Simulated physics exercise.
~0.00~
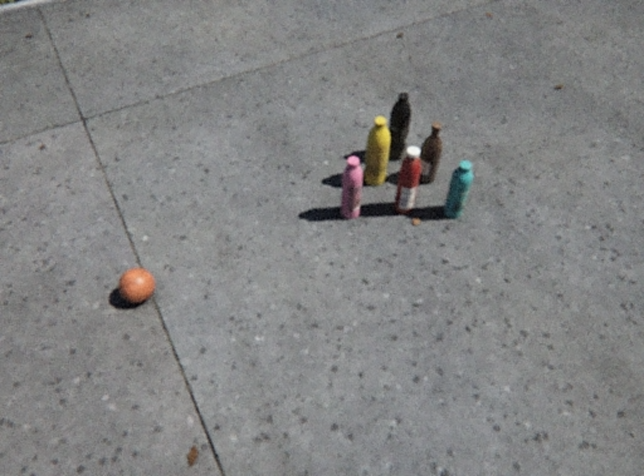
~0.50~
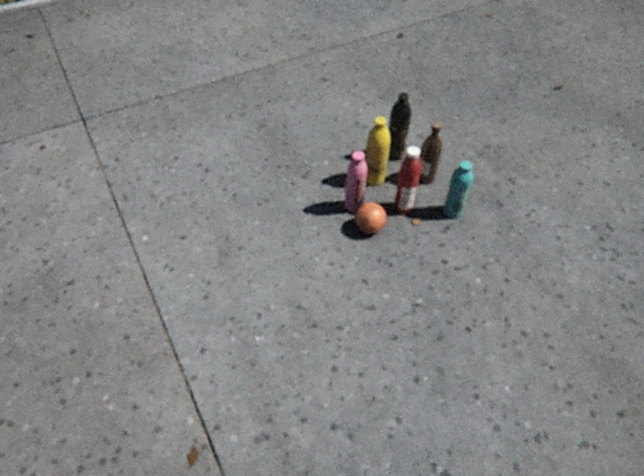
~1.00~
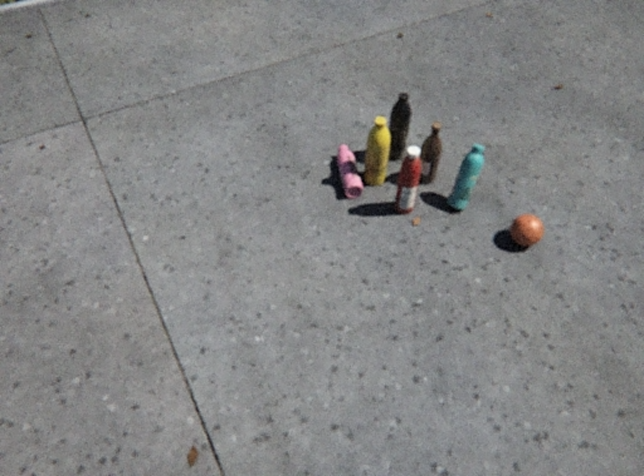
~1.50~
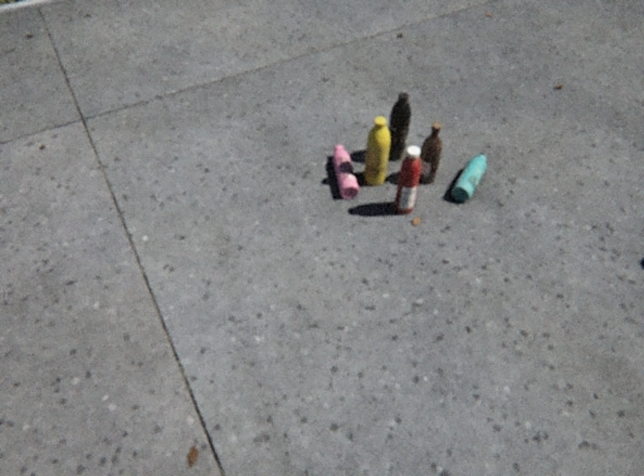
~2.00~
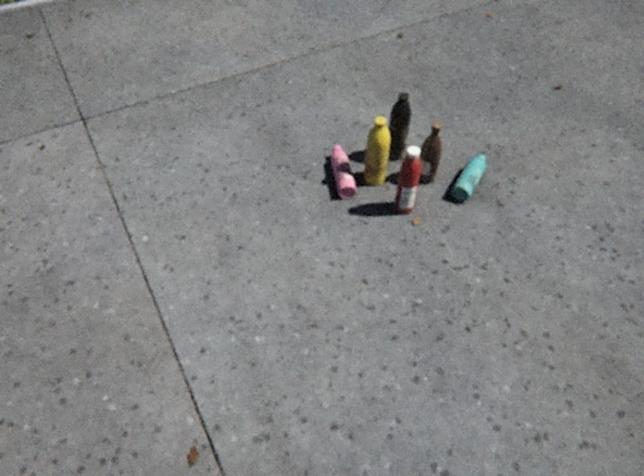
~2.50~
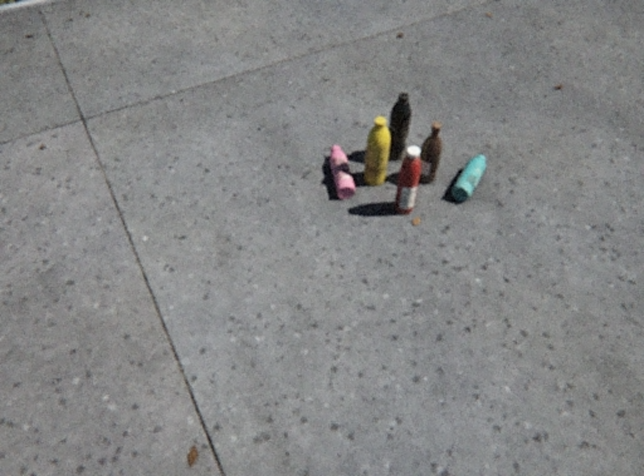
On speckled concrete, an orange ball rolls right, toppling the pink bottle, then the turquoise one.
